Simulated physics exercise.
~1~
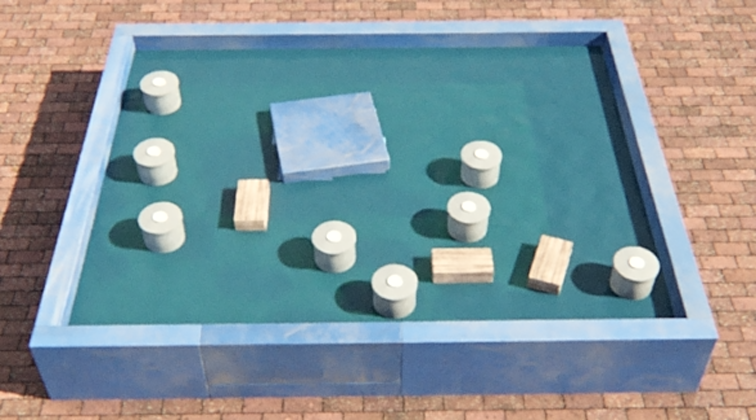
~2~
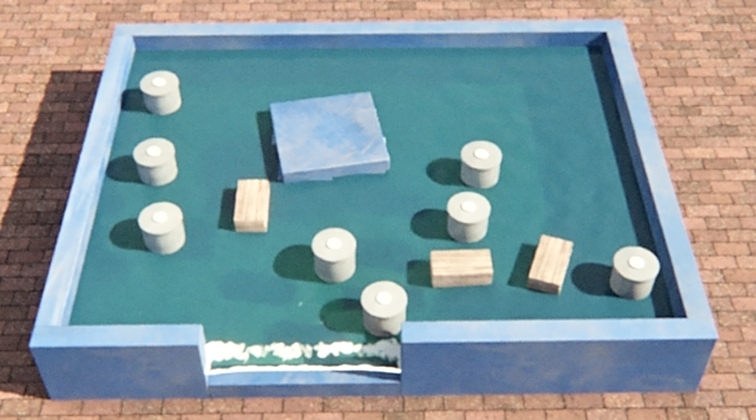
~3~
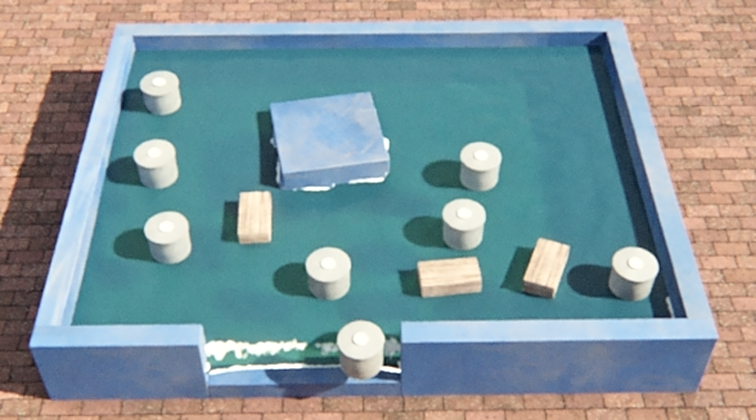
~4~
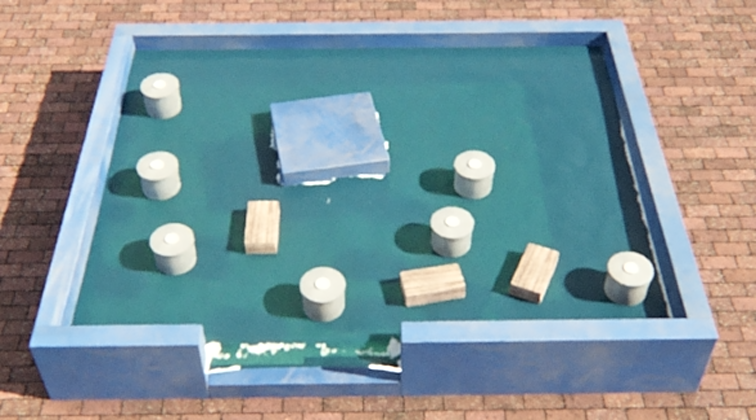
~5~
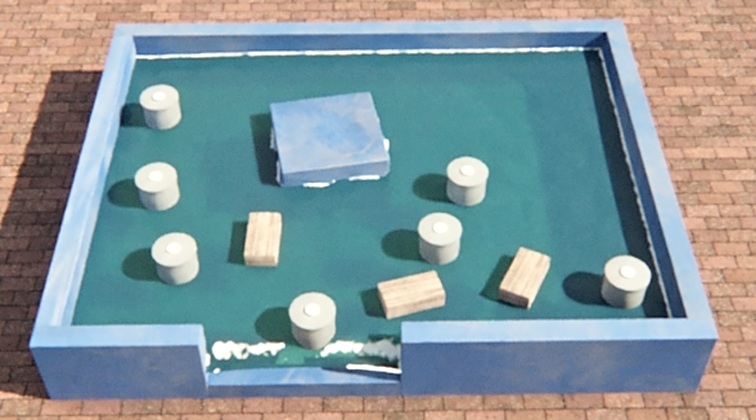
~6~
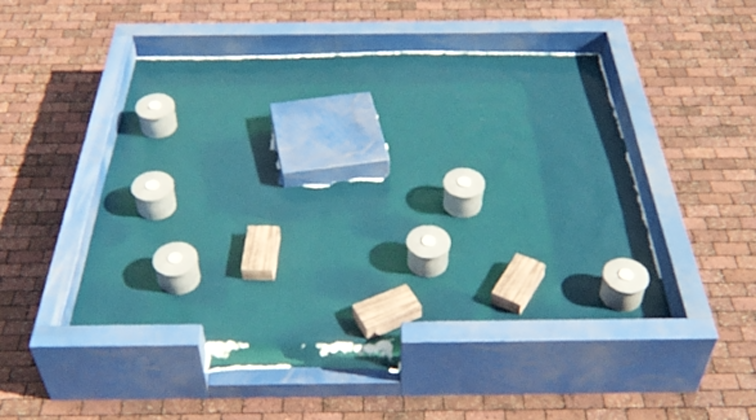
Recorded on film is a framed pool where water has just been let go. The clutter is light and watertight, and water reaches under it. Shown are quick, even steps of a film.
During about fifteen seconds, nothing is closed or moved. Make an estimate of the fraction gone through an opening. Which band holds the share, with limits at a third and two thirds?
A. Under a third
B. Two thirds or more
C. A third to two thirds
(B) Two thirds or more.
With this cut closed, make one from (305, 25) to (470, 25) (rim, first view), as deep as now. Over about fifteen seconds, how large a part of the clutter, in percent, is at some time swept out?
Fraction out: Near 30 %.
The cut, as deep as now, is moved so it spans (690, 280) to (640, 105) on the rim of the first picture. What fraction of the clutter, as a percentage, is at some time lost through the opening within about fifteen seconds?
70 per cent.
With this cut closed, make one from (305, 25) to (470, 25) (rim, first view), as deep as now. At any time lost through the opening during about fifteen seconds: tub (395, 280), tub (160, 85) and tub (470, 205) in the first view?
Per item as listed - not lost, swept away, swept away.
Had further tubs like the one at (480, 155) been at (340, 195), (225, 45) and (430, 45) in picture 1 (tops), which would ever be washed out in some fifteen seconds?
Result list, first to last: Leaves, does not leave, does not leave.
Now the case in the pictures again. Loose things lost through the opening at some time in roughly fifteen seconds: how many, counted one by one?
It comes out at 9.
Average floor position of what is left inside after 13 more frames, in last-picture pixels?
On the floor of the last picture, roughly (310, 293).
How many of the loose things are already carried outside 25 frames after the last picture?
I get 9.
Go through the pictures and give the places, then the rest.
The first picture shows a block at (463, 261), afloat; a block at (251, 200) floats; 0 of 11 have shifted.
The second picture shows a block at (462, 262) floats; a block at (251, 200) floats; 1 of 11 have shifted.
The third picture shows a block at (450, 272), afloat, close to its start; a block at (254, 212) floats, close to its start; 5 of 11 have shifted.
The fourth picture shows a block at (433, 280) floats, close to its start; a block at (262, 222), afloat, close to its start; 9 of 11 have shifted.
The fifth picture shows a block at (412, 289) floats, a stride from its start; a block at (262, 234), afloat, close to its start; 11 of 11 have shifted.
The sixth picture shows a block at (387, 306) floats, a stride from its start; a block at (260, 248) floats, a stride from its start; 11 of 11 have shifted.
A moment on, 3 of 11 are out; 8 afloat.
Next, 7 of 11 are out; 4 afloat.
Later, 9 of 11 are out; 2 afloat.
In the end, 9 of 11 are out; 2 afloat.
